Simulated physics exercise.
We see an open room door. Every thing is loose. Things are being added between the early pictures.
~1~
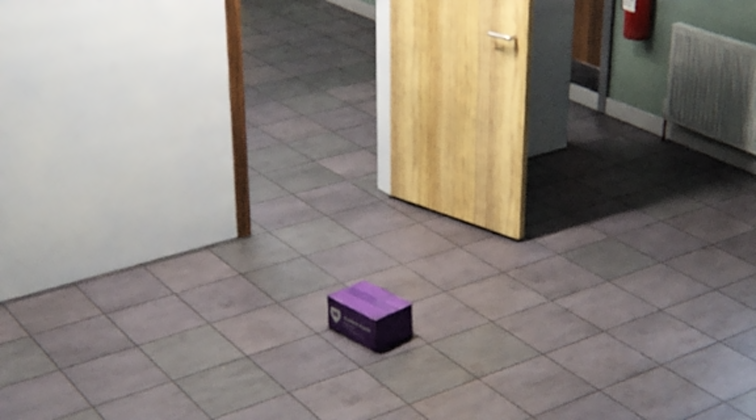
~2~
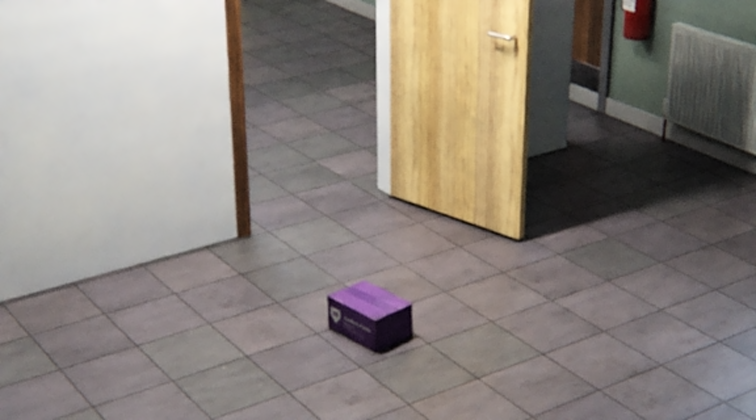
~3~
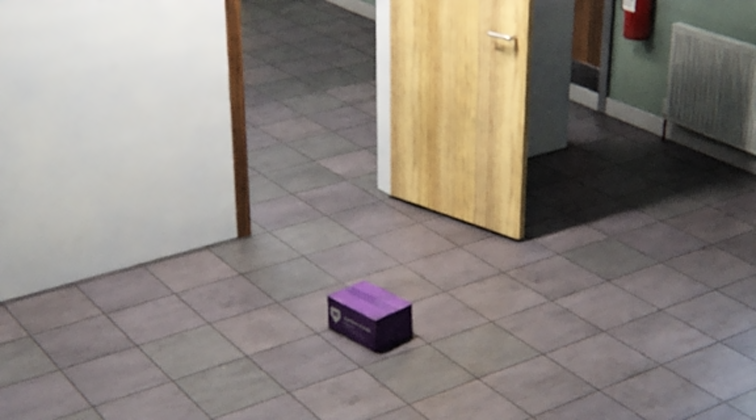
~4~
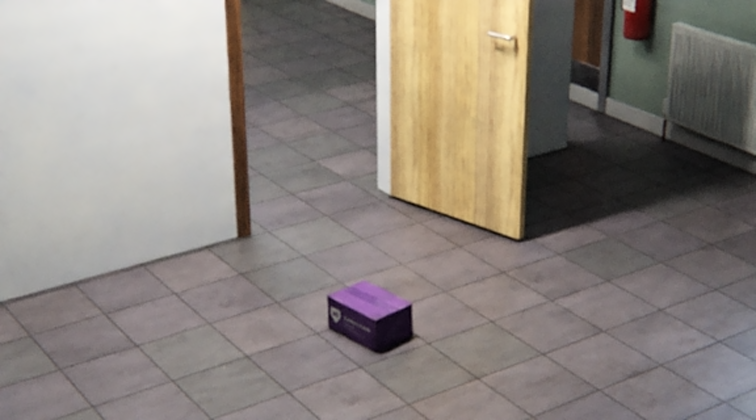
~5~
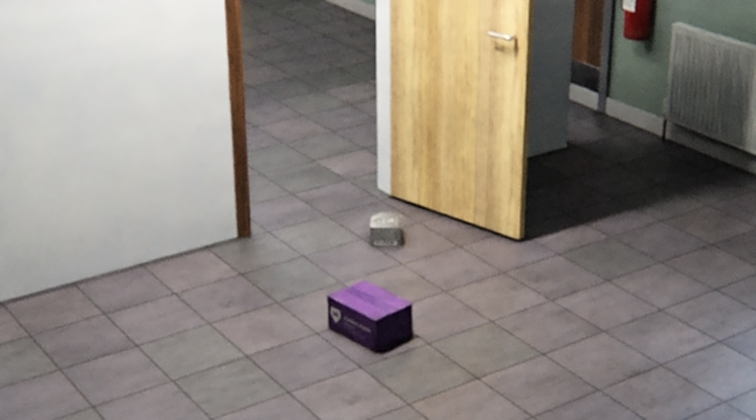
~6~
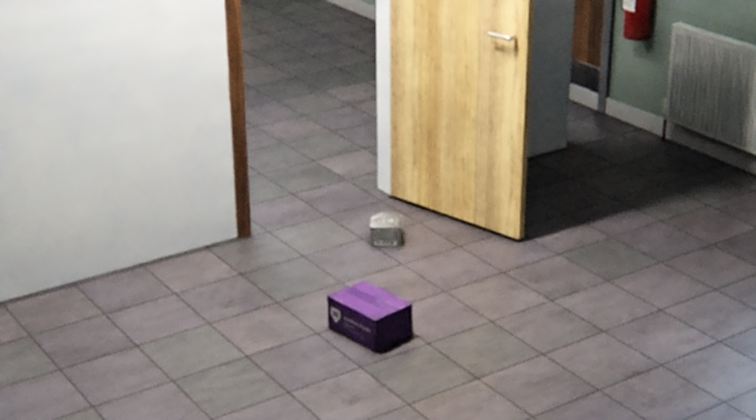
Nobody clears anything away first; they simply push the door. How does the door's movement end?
Most likely the doorway will end up sealed off.
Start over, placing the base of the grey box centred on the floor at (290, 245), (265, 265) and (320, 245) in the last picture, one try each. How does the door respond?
The door is obstructed in case one, finishes its swing in case two and finishes its swing in case three.
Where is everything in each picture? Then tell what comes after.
Door wide open and still; purple parcel (370, 315), in the first picture.
Door wide open and still; purple parcel (370, 315), in the second picture.
Door wide open and still; purple parcel (370, 315), in the third picture.
Door wide open and still; purple parcel (370, 315), in the fourth picture.
Door wide open and still; purple parcel (370, 315), in the fifth picture.
Door wide open and still; grey box (386, 230); purple parcel (370, 315), in the sixth picture.
Then, 1.10 s past the last view, door at 56°; grey box displaced a little near (375, 230).
Then, 1.40 s past the last view, door at 36°; grey box displaced about its own width near (336, 227).
Then, 1.80 s past the last view, door at 7°; grey box displaced well along near (293, 213).
Finally, door at 0°; moved from the start, grey box; purple parcel still in place. Final places as the last picture's camera would see them, grey box near (279, 204).
